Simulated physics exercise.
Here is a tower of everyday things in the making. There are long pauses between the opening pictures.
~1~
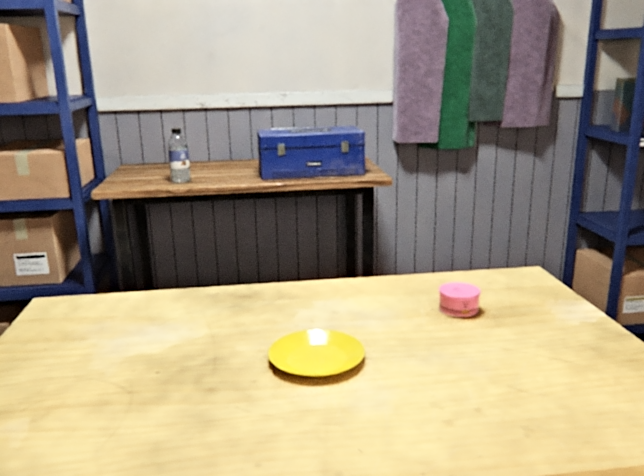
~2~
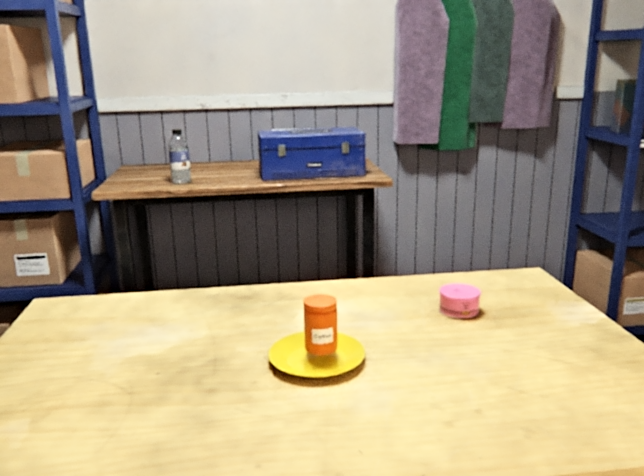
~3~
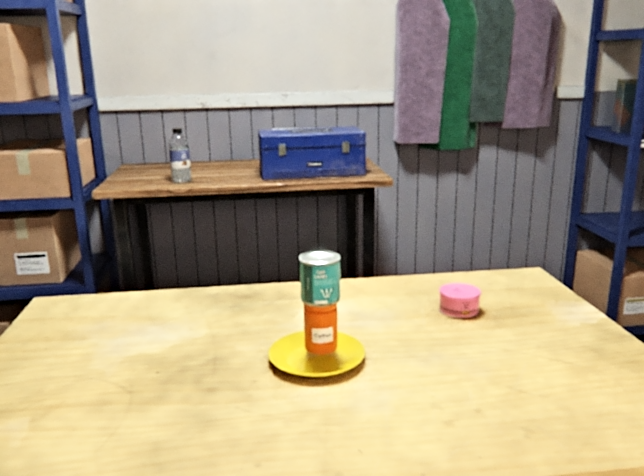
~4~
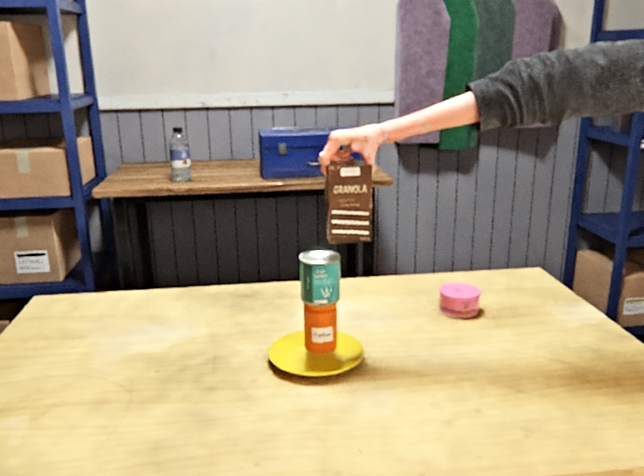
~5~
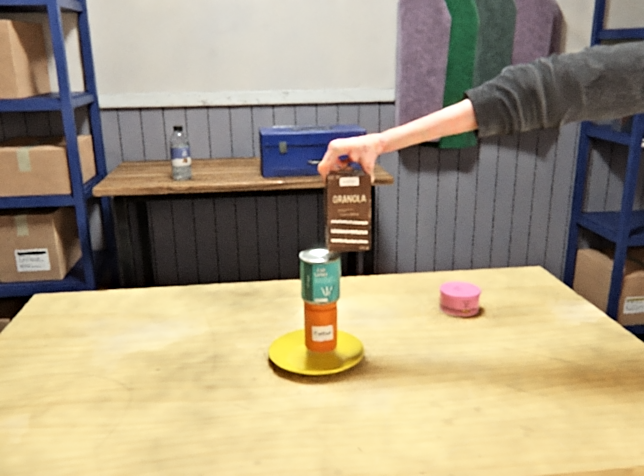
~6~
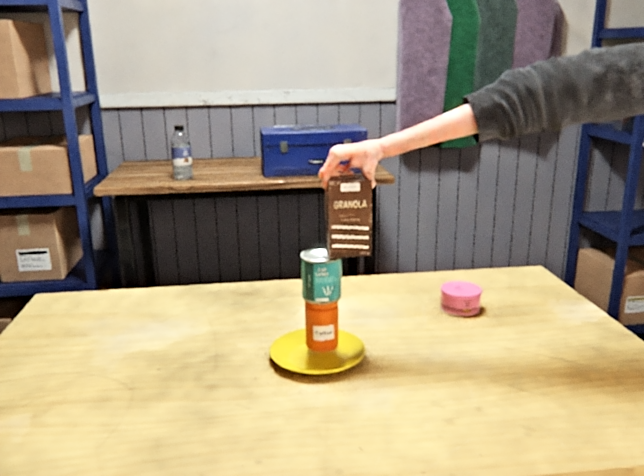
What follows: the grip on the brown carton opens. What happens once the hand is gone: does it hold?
As it turns out, it gives way.
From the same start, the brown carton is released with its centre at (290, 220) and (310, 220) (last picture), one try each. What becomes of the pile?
First try: It comes apart; second try: It keeps its balance.
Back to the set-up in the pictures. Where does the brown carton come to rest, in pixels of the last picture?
Around (409, 329).
Then, 0.40 s later than the last frame, brown carton now fallen.
Then, 0.50 s later than the last frame, things are still on the move.
When it is over, fallen, brown carton; the other 4 as before. End places, in pixels of the last picture, brown carton near (409, 329). The pile loses its balance.
